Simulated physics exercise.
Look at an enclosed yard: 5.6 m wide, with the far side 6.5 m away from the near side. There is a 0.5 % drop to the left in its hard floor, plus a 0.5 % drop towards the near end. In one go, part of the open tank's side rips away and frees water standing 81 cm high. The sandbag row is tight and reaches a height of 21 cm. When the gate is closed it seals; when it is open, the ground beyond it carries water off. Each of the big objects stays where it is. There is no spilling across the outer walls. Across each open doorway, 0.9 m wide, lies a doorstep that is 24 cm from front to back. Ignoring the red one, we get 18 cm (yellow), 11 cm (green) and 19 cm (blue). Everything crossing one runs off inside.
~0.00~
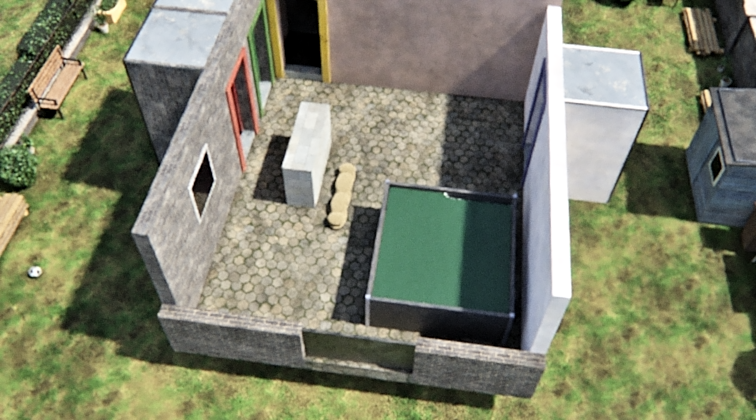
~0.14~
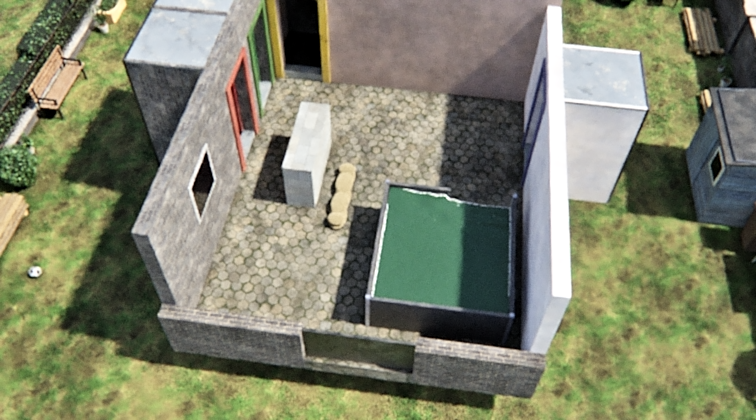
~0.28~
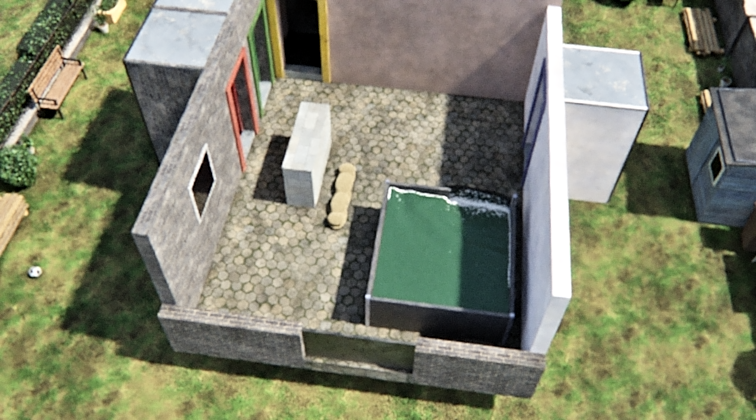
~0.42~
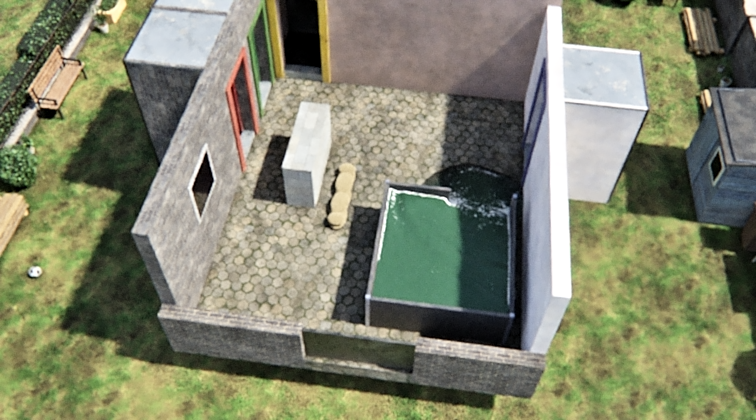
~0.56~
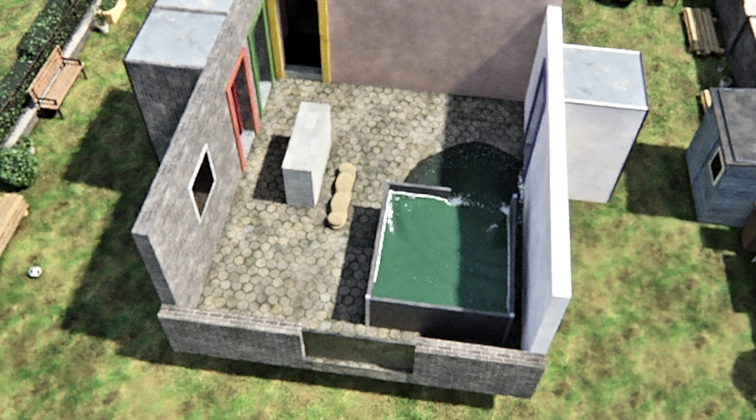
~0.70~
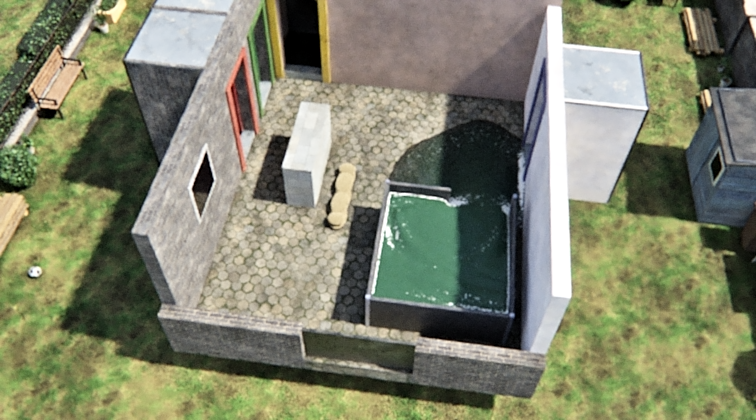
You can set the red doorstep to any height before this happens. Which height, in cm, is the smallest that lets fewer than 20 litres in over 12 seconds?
The smallest is roughly 16 cm.
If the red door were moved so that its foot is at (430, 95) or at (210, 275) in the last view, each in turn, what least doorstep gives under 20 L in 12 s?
About 24 cm, then about 13.5 cm.
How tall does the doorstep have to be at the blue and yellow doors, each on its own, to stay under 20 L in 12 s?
About 22 cm at blue and about 21 cm at yellow.
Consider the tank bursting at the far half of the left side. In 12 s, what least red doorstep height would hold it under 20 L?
Then it needs around 11.0 cm.
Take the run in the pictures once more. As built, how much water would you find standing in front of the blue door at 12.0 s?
It works out to about 8.0 centimetres deep.
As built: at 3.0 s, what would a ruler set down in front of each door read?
Lab note, depth in cm: Yellow 11; green 12; red 0; blue 19.
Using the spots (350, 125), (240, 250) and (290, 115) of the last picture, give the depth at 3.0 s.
Depths in order: 11 / 0 / 4 cm.
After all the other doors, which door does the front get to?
Final door: Red.
After 1.4 s water covers 30 % of the floor, deepest (57 cm) near (524, 102); it has not reached the red door.
After 3.0 s water covers 45 % of the floor, deepest (42 cm) near (491, 104); it has not reached the red door.
After 12.0 s water covers 95 % of the floor, deepest (20 cm) near (422, 362); 11 cm at the red door, 82 litres in over its 11 cm doorstep.
At the red door as built, the water arrived by 3.5 s and peaked near 20 cm at 3.8 s.
Run again over the same 12 s with other heights there, 44 litres in over 13.5 cm, 12 litres over 18 cm. The limit of 20 litres is kept from about 16 cm up.
